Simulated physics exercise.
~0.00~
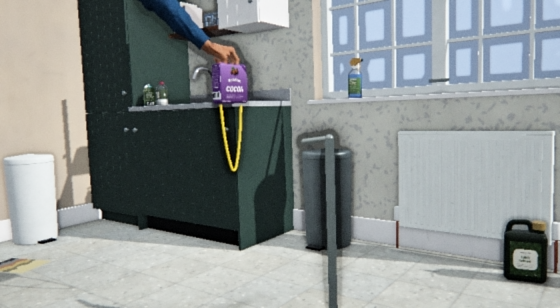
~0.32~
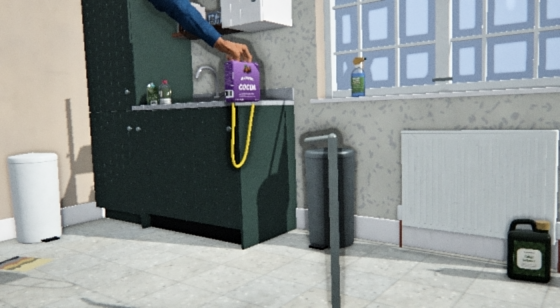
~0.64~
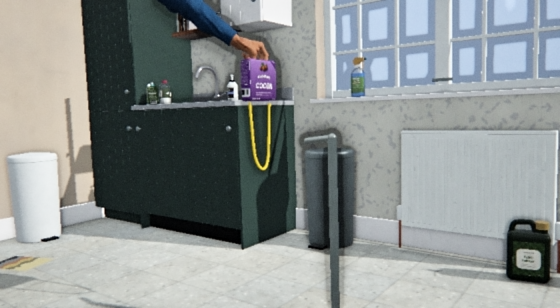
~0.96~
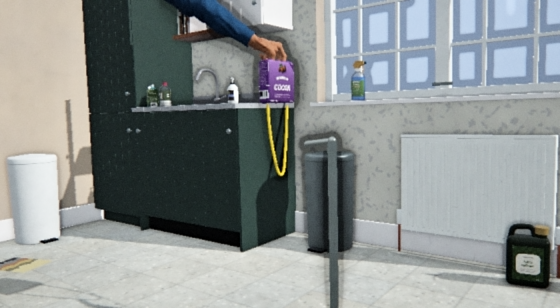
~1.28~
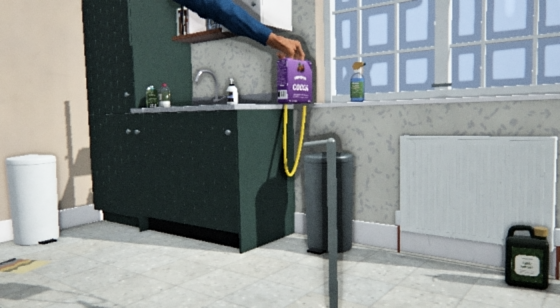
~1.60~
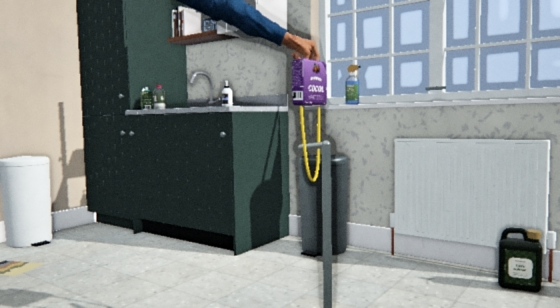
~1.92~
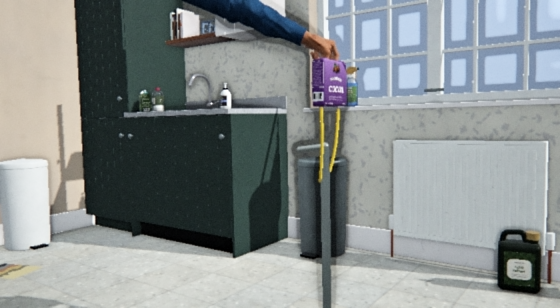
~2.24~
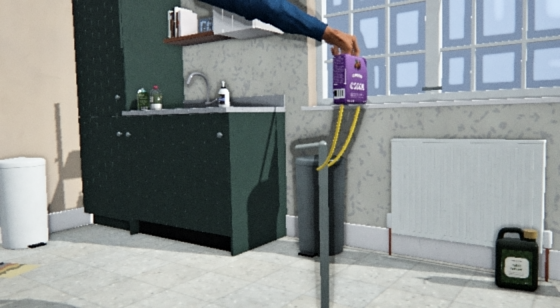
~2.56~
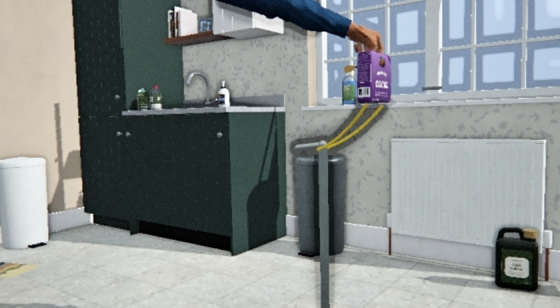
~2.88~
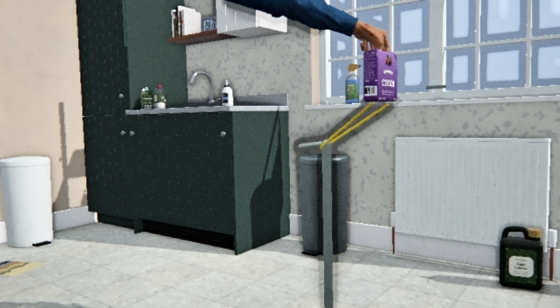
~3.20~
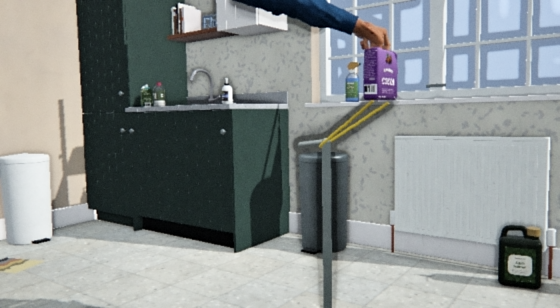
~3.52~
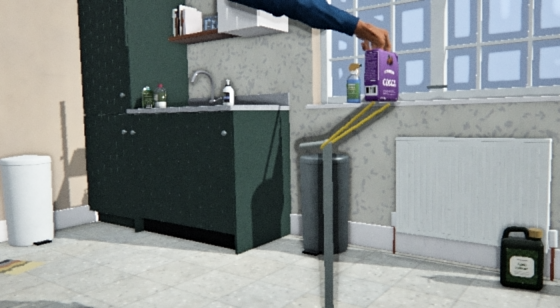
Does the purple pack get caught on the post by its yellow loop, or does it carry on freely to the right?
The purple pack gets caught. Its yellow loop hooks on the post and pulls tight, and the hand stops just past it.
